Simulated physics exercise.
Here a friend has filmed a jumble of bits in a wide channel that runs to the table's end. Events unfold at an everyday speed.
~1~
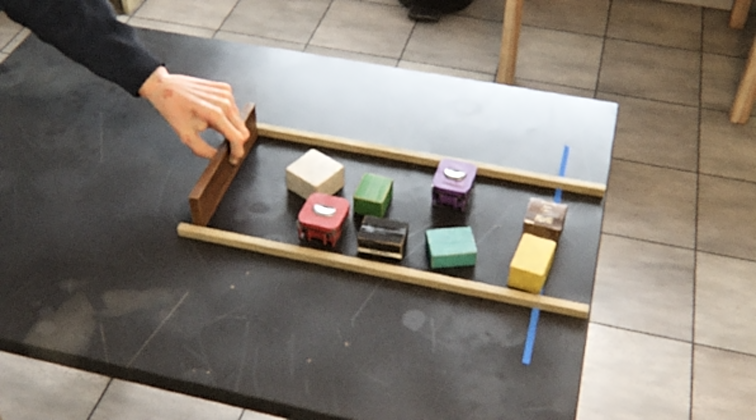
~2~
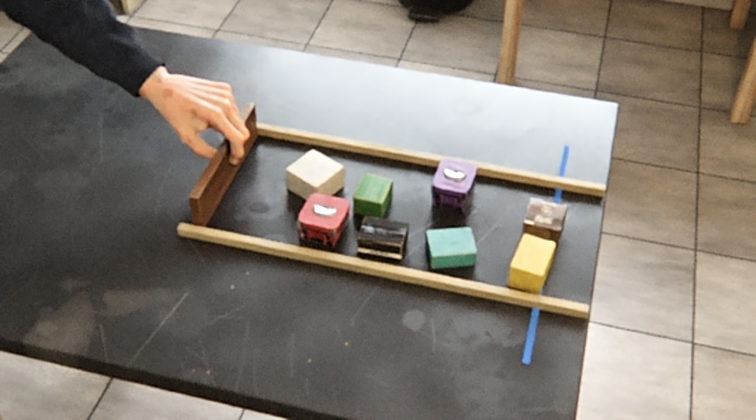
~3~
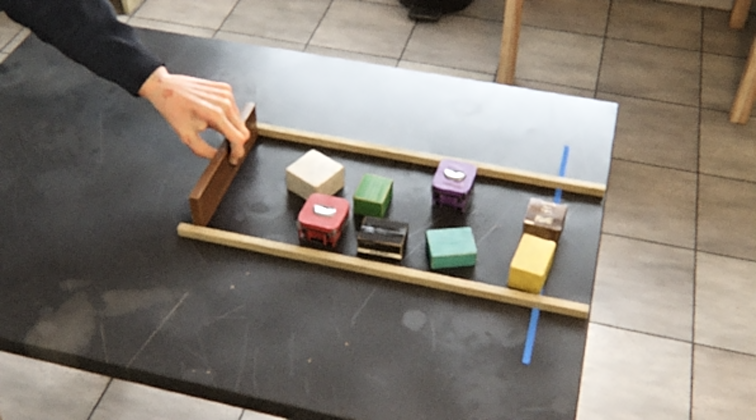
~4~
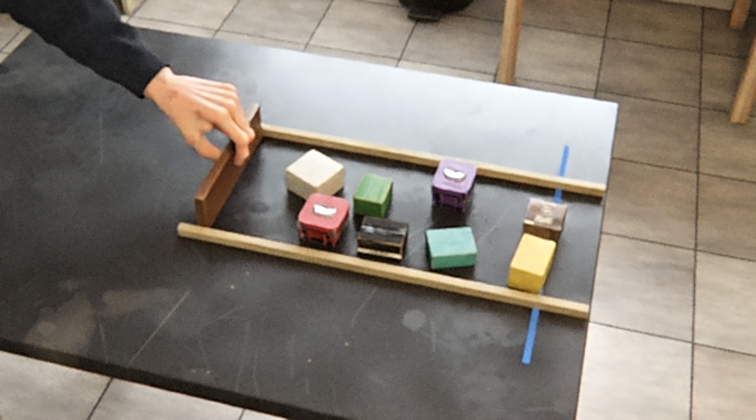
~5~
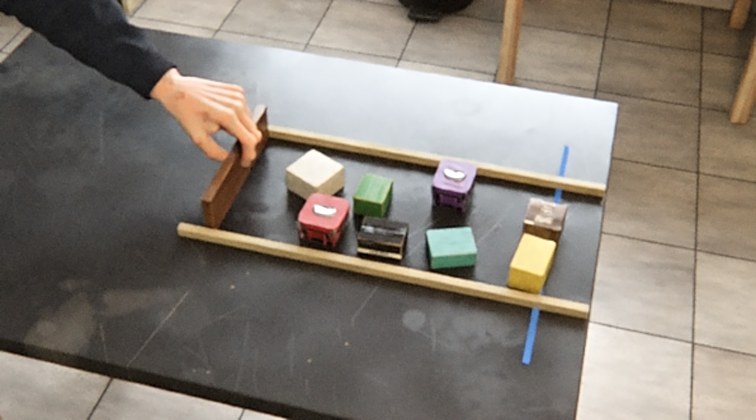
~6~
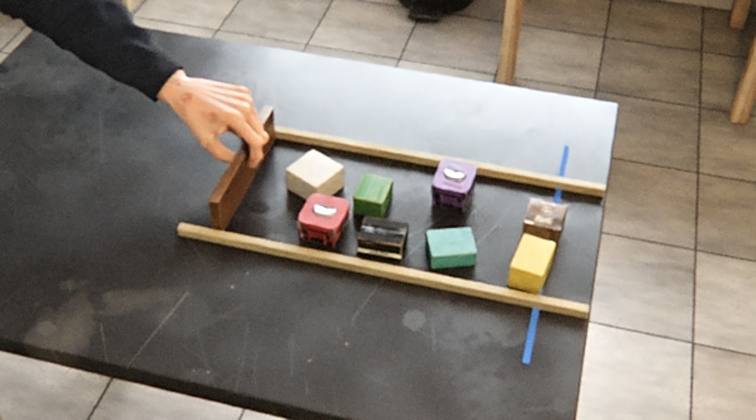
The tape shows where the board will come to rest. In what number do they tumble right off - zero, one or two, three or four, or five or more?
Off the edge will go five or more.
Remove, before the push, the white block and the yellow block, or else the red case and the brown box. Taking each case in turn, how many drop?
Try one: 3; try two: 3.
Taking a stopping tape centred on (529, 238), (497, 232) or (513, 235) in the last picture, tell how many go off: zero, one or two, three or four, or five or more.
In order of the three spots, it's 3 or 4, then one or two, then 3 or 4.
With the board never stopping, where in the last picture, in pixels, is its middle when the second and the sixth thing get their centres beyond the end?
In pixels, around (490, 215) followed by around (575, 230).
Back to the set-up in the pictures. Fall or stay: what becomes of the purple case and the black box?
The purple case stays put, and the black box is gone.
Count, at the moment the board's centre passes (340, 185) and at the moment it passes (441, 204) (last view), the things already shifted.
I get 4 at the one place and 7 at the other.
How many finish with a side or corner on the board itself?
My count gives 3.
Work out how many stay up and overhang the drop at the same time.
0 of them.
Early on, none off yet; brown box at rest near (544, 223); yellow block at rest near (532, 264); turquoise block travelled a little near (465, 253).
Finally, the number that fall off is five or more; lost, green block, black box, turquoise block, yellow block and brown box.
